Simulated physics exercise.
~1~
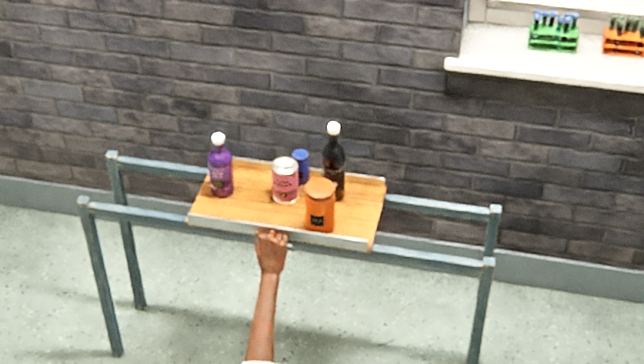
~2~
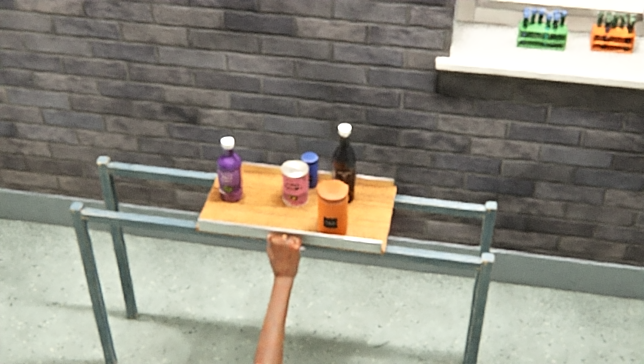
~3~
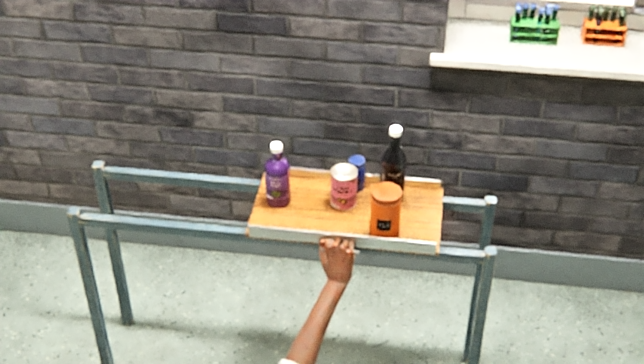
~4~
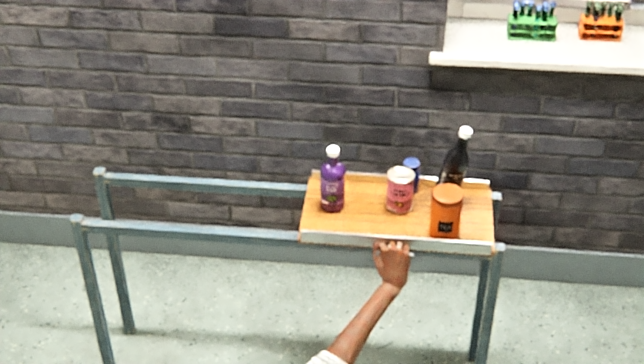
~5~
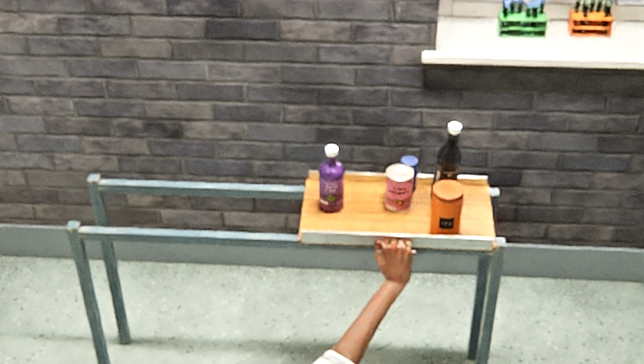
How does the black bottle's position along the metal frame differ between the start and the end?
At the start the black bottle stands a little right of the middle of the metal frame, and at the end it stands close to the frame's right end, having been carried there on the tray.
